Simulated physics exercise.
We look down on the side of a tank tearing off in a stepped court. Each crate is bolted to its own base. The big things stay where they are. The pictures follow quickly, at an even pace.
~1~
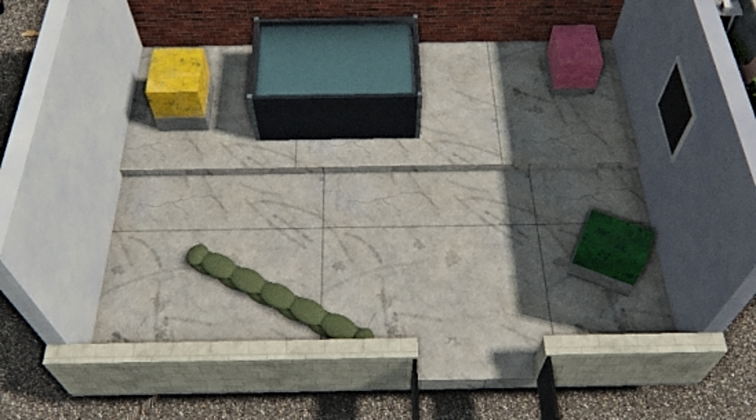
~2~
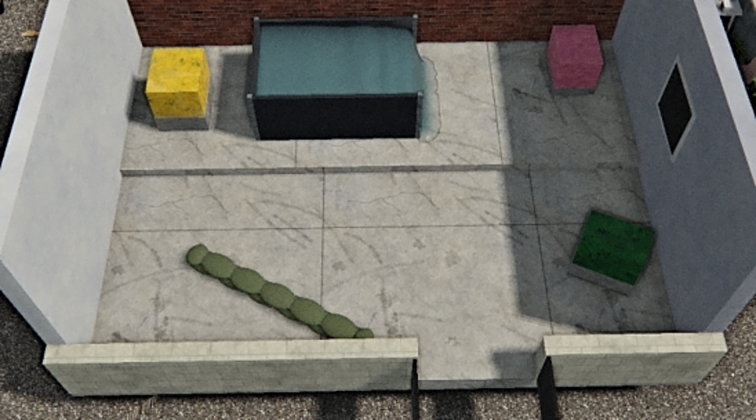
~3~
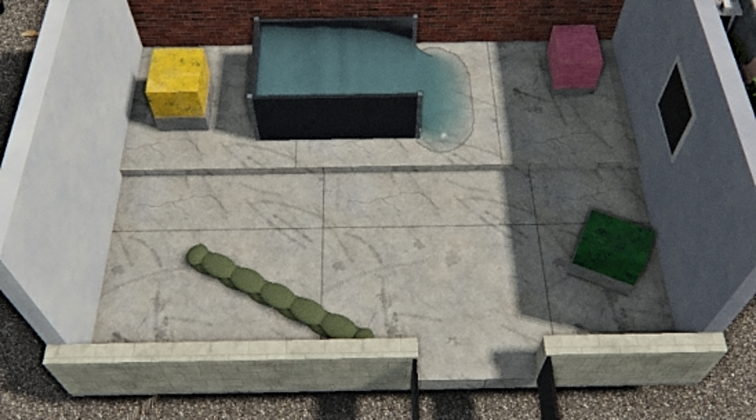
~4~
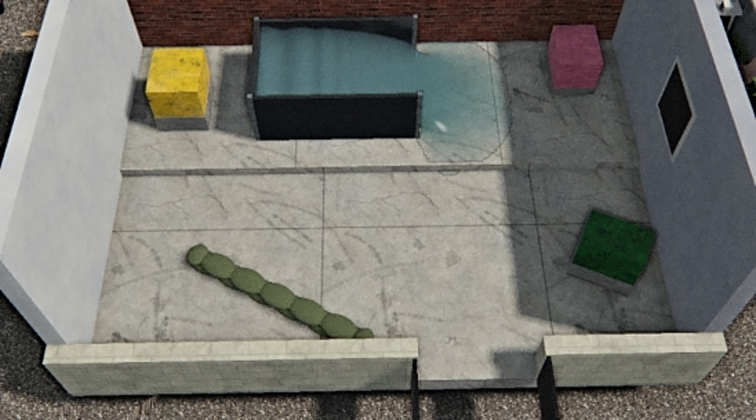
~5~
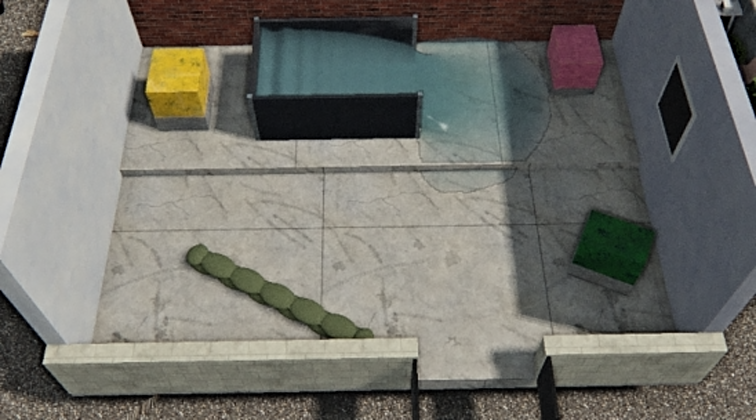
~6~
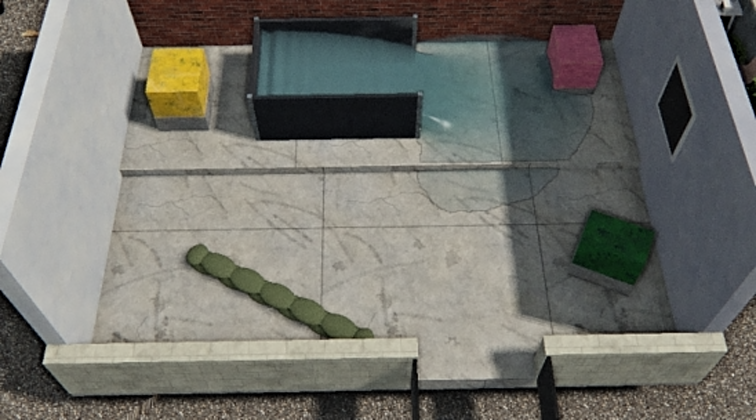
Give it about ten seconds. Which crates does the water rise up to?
The green crate is soaked; the pink crate is soaked; the yellow crate keeps dry.
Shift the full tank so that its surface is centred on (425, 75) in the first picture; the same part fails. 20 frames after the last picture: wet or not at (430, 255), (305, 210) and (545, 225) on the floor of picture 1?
In turn: Wet, not flooded, covered.
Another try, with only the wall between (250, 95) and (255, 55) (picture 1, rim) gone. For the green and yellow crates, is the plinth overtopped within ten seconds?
The green one stays dry; the yellow one is topped.
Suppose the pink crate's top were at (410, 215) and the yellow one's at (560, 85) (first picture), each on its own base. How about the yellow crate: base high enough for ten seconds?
Then: Yellow crate takes water.
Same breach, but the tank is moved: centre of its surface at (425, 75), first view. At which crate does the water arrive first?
First comes the crate marked pink.
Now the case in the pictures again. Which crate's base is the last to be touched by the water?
It is the yellow-painted one.
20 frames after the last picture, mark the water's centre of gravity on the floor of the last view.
Near (511, 154).
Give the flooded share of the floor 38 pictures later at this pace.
Roughly 80 per cent.
A moment on, water covers 30 % of the floor; the green crate water round its plinth, the pink crate water round its plinth, the yellow crate not reached.
Next, water covers 30 % of the floor; the green crate water round its plinth, the pink crate water round its plinth, the yellow crate not reached.
Then, water covers 40 % of the floor; the green crate water round its plinth, the pink crate water round its plinth, the yellow crate not reached.
Later, water covers 80 % of the floor; the green crate water round its plinth, the pink crate water round its plinth, the yellow crate water round its plinth.
In the end, water covers 90 % of the floor; the green crate was topped, the pink crate was topped, the yellow crate stayed above the water.
